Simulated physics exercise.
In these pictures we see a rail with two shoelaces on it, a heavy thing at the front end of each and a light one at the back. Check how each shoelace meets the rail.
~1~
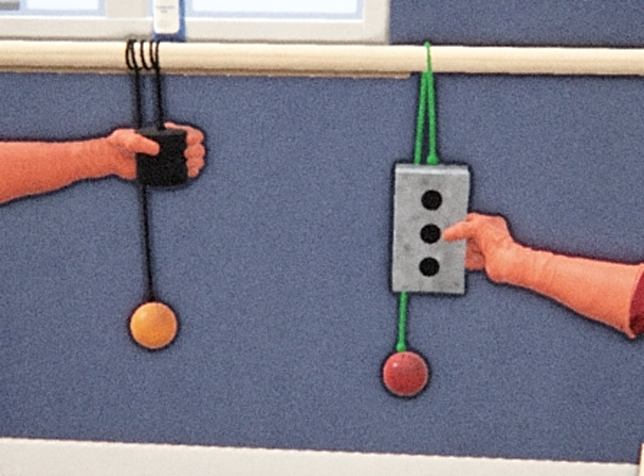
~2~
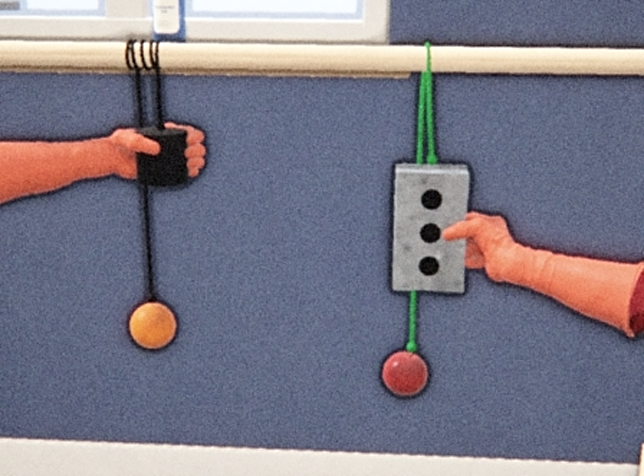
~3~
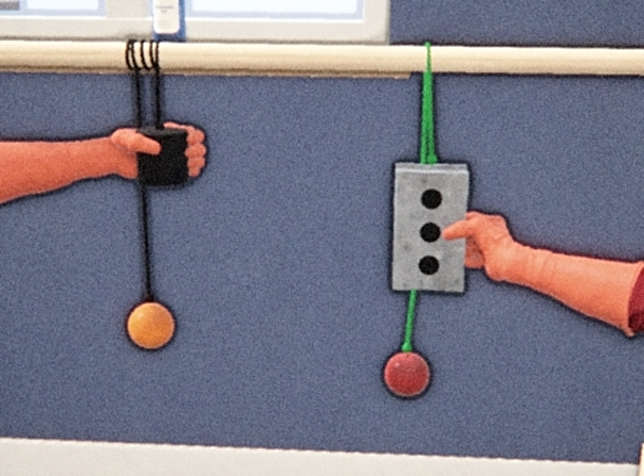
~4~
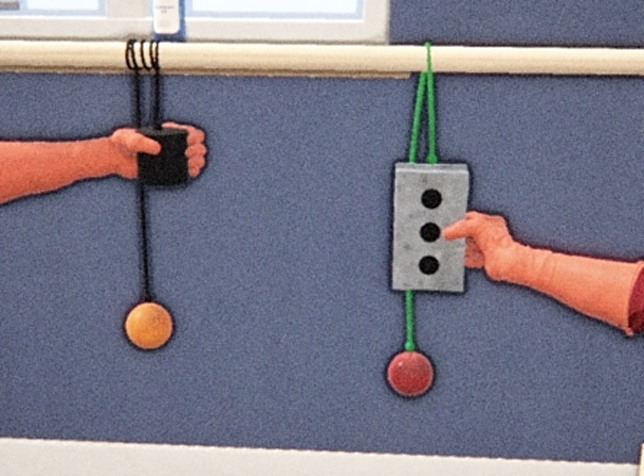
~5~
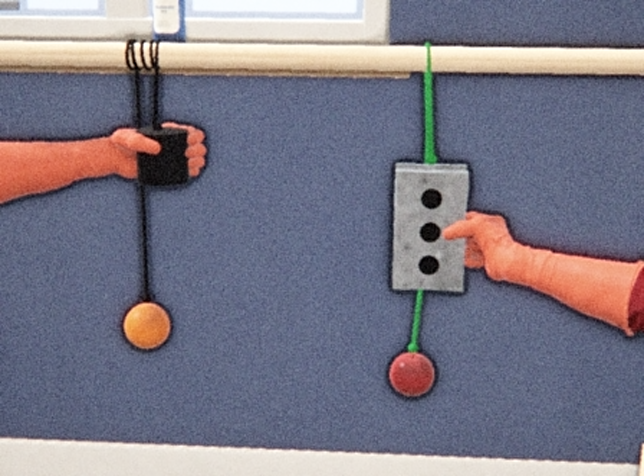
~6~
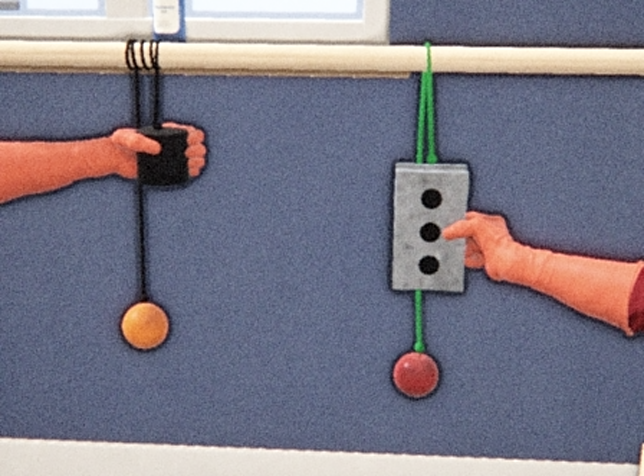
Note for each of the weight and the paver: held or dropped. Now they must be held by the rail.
In the end the weight remains hanging; the paver moves down.
Then, 0.38 s after the last picture, weight hanging near (159, 163); paver dropping near (419, 428).
Then, 0.70 s after the last picture, weight hanging near (159, 163); paver on the floor.
At rest, weight hanging near (158, 163); paver on the floor. The weight is held and the paver pulls its rope through.
